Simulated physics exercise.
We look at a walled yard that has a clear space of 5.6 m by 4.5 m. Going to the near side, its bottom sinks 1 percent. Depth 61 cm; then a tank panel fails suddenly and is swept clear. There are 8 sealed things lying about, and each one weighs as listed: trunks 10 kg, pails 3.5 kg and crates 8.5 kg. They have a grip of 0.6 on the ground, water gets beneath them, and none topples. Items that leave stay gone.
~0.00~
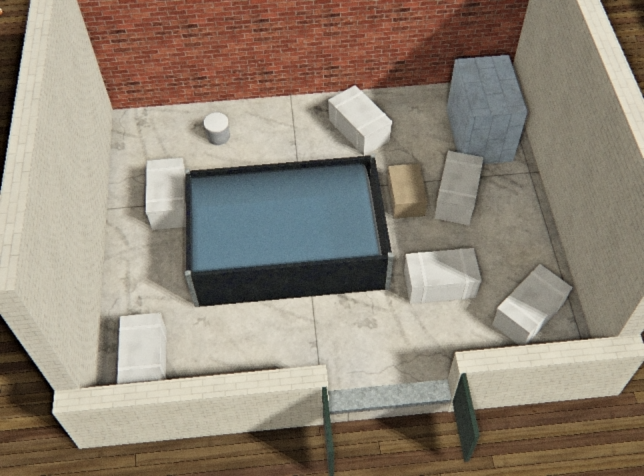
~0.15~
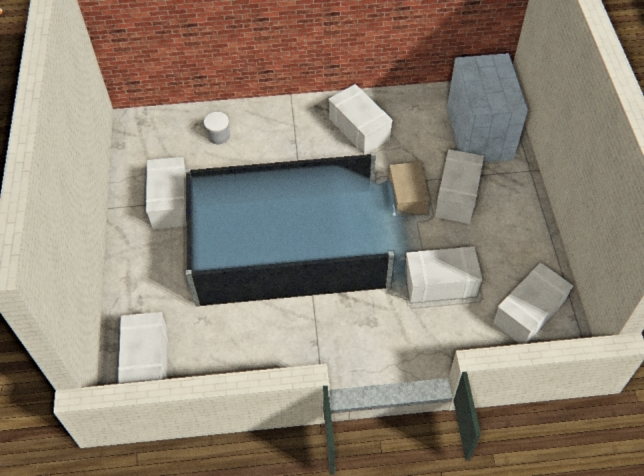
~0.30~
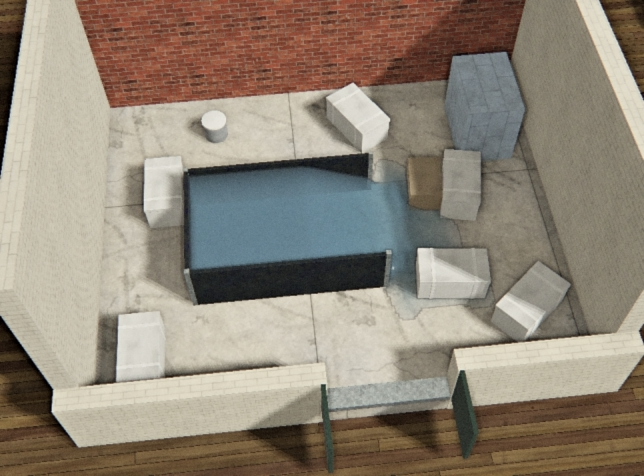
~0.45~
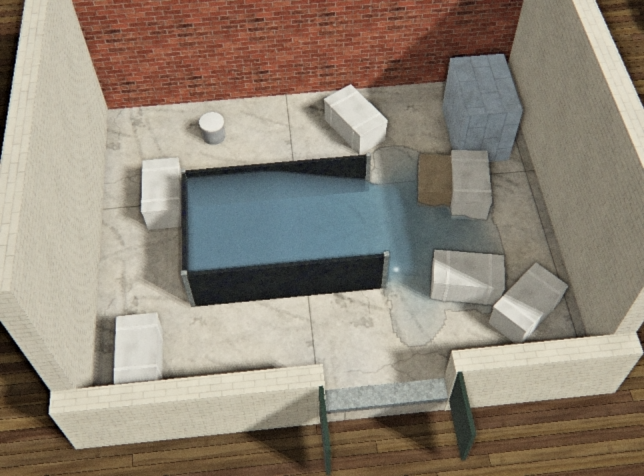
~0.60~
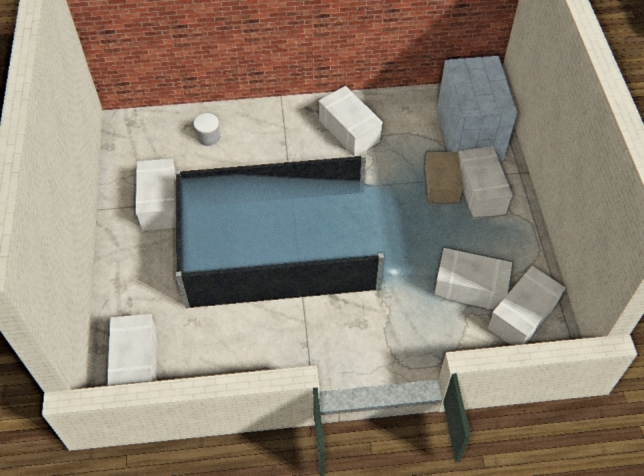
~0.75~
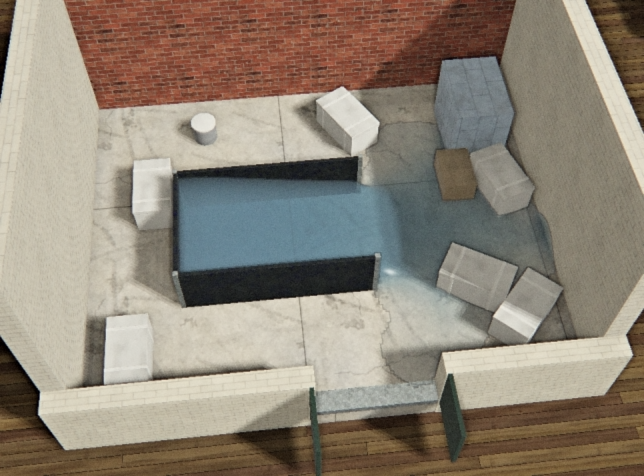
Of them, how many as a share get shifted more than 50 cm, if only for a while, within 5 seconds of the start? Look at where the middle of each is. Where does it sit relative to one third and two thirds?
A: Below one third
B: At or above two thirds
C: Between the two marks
(B) At or above two thirds.
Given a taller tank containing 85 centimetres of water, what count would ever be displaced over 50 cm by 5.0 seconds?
That would give 6.
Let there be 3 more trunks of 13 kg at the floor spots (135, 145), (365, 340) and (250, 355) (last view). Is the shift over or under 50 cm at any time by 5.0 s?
Within it, beyond it, beyond it.
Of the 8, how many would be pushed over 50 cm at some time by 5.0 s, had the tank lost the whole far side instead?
Result: 7 of them.
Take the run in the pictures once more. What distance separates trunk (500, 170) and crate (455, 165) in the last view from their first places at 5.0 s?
The first is off by 100 cm, the second by 200 cm.
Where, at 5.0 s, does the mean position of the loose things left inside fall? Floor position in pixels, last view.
They average out to somewhere around (265, 260).
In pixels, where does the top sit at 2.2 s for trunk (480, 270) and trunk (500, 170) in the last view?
First one near (508, 273), second near (523, 153).
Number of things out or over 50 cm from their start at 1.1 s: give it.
By then the count is 3.
After 1.1 s 3 of 8 are over 50 cm from their spots; 3 afloat.
After 2.2 s 3 of 8 are over 50 cm from their spots; 4 afloat.
After 3.5 s 3 of 8 are over 50 cm from their spots; 4 afloat.
After 5.0 s 6 of 8 are over 50 cm from their spots, and 6 have been at some point; 6 afloat.
